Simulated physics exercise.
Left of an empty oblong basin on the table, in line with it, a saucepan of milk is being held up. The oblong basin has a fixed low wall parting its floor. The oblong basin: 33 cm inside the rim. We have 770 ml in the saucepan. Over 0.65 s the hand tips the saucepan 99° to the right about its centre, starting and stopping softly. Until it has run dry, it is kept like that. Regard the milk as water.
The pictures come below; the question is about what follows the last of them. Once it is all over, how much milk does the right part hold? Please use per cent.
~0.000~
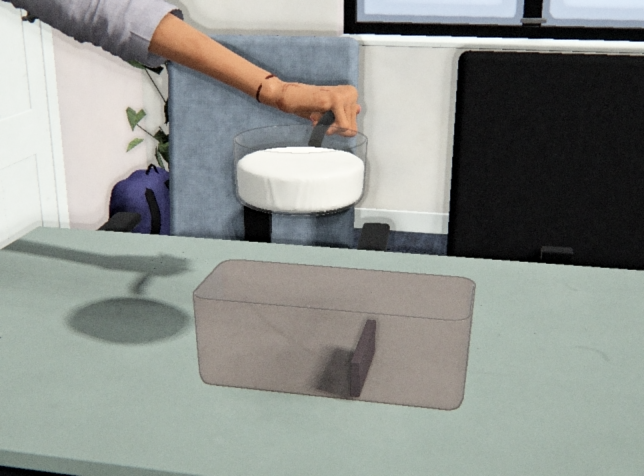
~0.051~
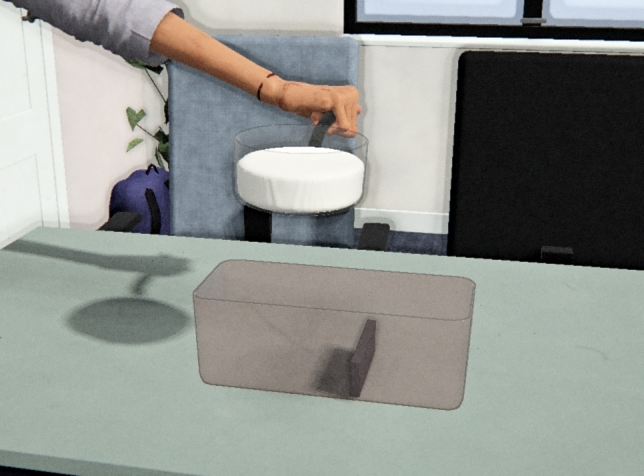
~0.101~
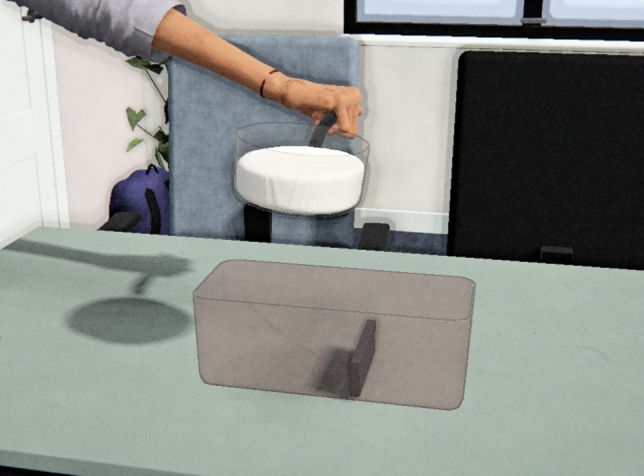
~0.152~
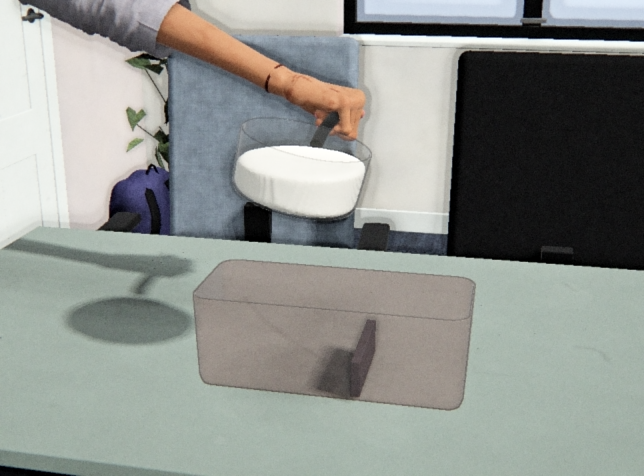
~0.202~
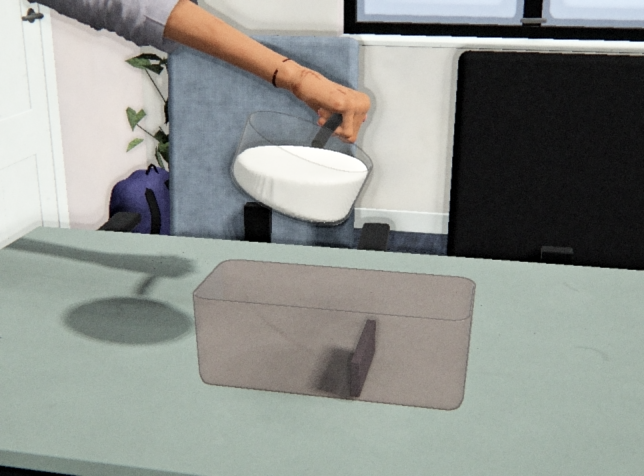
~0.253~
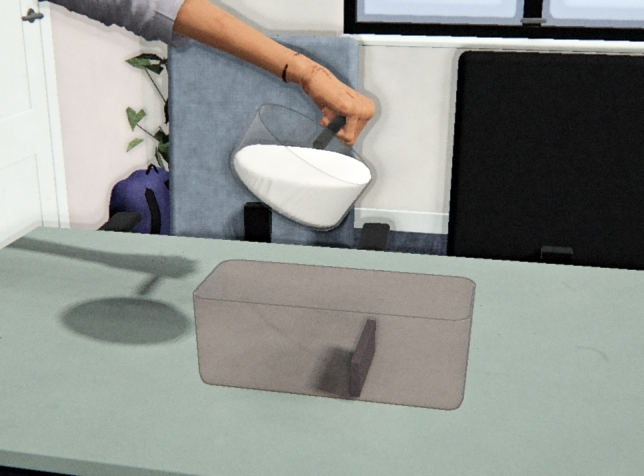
The right part holds about 77 per cent.
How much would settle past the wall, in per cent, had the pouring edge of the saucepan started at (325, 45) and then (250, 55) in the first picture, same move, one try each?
The first try gives 55 percent and the second 15 percent.
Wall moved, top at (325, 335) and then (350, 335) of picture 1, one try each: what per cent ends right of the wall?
90 per cent first, 90 per cent second.
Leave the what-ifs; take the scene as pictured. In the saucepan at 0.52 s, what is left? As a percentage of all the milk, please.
Around 30 percent.
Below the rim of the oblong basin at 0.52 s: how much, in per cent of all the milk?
22 %, give or take.
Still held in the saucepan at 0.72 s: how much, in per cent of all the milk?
About 10 per cent.
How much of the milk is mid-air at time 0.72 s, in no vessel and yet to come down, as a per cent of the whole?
About 16 percent.
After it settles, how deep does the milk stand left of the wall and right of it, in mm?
Left 6 mm, right 38 mm.
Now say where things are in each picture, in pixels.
In the first picture, it leans 0°; its right rim is at (365, 143); the milk meets the walls at (241, 157) and (363, 164); the oblong basin's rim runs from (208, 278) to (473, 300); the wall's top is at (364, 341).
In the second picture, it leans 2°; its right rim is at (366, 145); the milk meets the walls at (241, 157) and (363, 165).
In the third picture, it leans 6°; its right rim is at (368, 150); the milk meets the walls at (242, 156) and (364, 166).
In the fourth picture, it leans 13°; its right rim is at (370, 158); the milk meets the walls at (242, 154) and (365, 167).
In the fifth picture, it leans 22°; its right rim is at (371, 170); the milk meets the walls at (241, 153) and (368, 170).
In the sixth picture, it leans 33°; its right rim is at (369, 182); the milk meets the walls at (239, 149) and (372, 173); 1 per cent is over the edge.
After 0.52 s the tilt is 90° and 31 per cent is still to pour, 0 is left of the wall and 23 right of it.
After 0.72 s the tilt is 99° and 9 per cent is still to pour, 9 is left of the wall and 66 right of it.
After 0.93 s the tilt is 99° and 2 per cent is still to pour, 15 is left of the wall and 78 right of it.
After 1.15 s the tilt is 99° and 0 per cent is still to pour, 18 is left of the wall and 79 right of it.
In the end 20 per cent lies left of the wall, 77 right of it and 3 outside.
